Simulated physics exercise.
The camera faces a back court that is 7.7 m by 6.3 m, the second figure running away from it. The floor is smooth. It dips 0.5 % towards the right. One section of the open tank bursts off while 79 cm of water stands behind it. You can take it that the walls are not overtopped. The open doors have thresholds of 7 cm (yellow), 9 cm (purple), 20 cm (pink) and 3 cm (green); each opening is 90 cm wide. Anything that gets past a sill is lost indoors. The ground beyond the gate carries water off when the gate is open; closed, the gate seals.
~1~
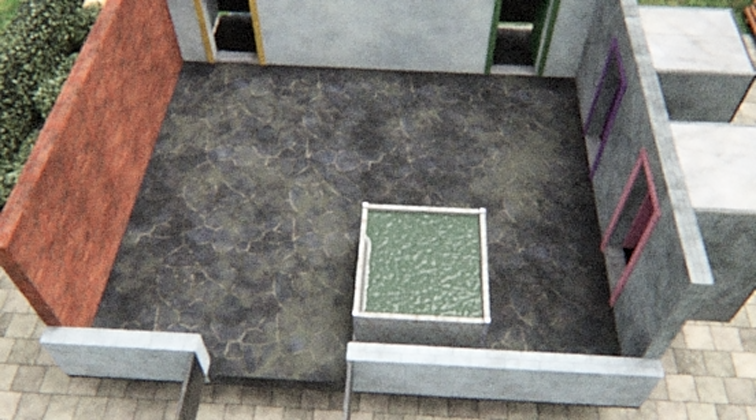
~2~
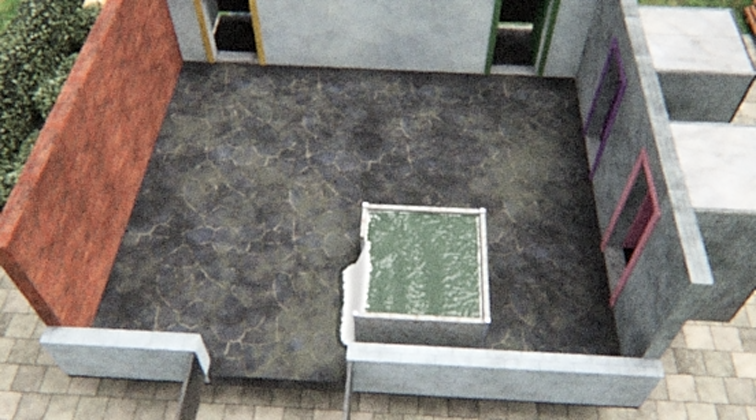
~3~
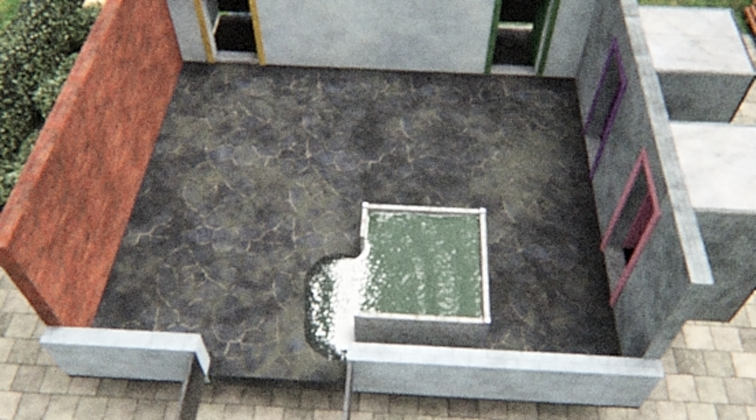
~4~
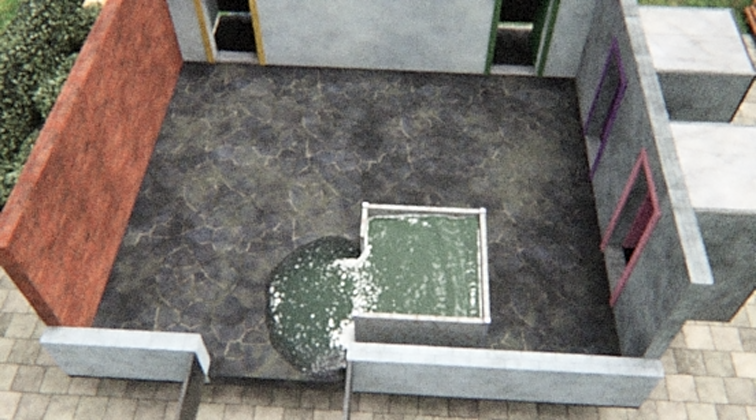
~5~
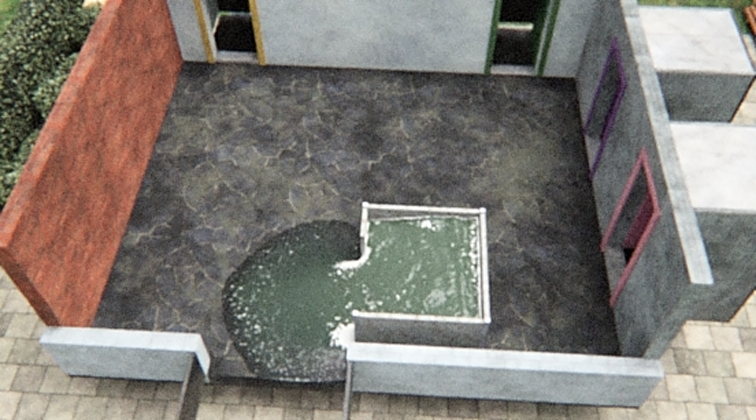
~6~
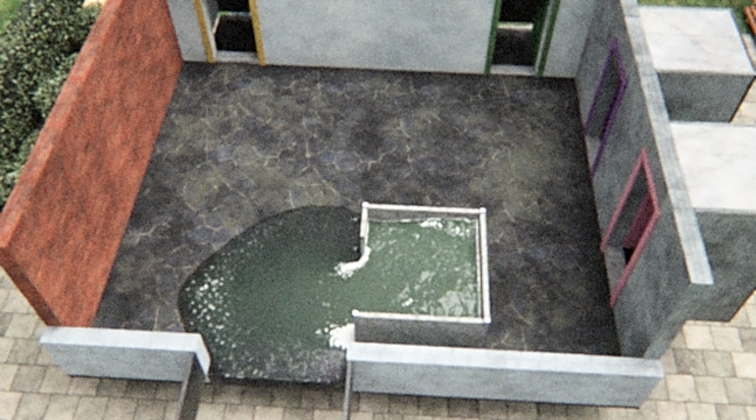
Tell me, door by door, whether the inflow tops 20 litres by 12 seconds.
Outcome: Yellow door: More than stated, purple door: Less than stated, pink door: Less than stated, green door: Less than stated.
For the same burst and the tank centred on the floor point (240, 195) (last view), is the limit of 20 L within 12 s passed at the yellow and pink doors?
Yellow: Too much; pink: Within limit.
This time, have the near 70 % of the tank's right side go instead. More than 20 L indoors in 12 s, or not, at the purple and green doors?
So purple ends up short of it and green ends up past the limit.
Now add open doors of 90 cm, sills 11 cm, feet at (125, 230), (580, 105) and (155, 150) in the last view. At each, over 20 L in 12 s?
First doorway gets there, second falls short, third falls short.
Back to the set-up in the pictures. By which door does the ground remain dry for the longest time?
Lab note: Last arrival at the pink door.
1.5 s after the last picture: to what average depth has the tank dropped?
Roughly 30 centimetres.
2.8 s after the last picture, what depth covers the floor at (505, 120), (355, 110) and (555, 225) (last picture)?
Listed order: 0 / 0 / 0 cm.
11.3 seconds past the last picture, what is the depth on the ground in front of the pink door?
About 3.5 cm deep.
Then, 0.7 s after the last picture water covers 25 % of the floor and is deepest (46 cm) near (83, 351); yellow door not reached, purple door not reached, pink door not reached, green door not reached.
Then, 1.5 s after the last picture water covers 30 % of the floor and is deepest (40 cm) near (83, 351); yellow door not reached, purple door not reached, pink door not reached, green door not reached.
Then, 2.8 s after the last picture water covers 35 % of the floor and is deepest (22 cm) near (170, 356); yellow door not reached, purple door not reached, pink door not reached, green door not reached.
Then, 6.3 s after the last picture water covers 60 % of the floor and is deepest (12 cm) near (182, 67); yellow door 12 cm at the sill, 88 L in, purple door not reached, pink door not reached, green door 3 cm at the sill, 0 L in.
Then, 11.3 s after the last picture water covers 90 % of the floor and is deepest (10 cm) near (570, 85); yellow door 5 cm at the sill, 102 L in, purple door 8 cm at the sill, 0 L in, pink door 3 cm at the sill, 0 L in, green door 5 cm at the sill, 3 L in.
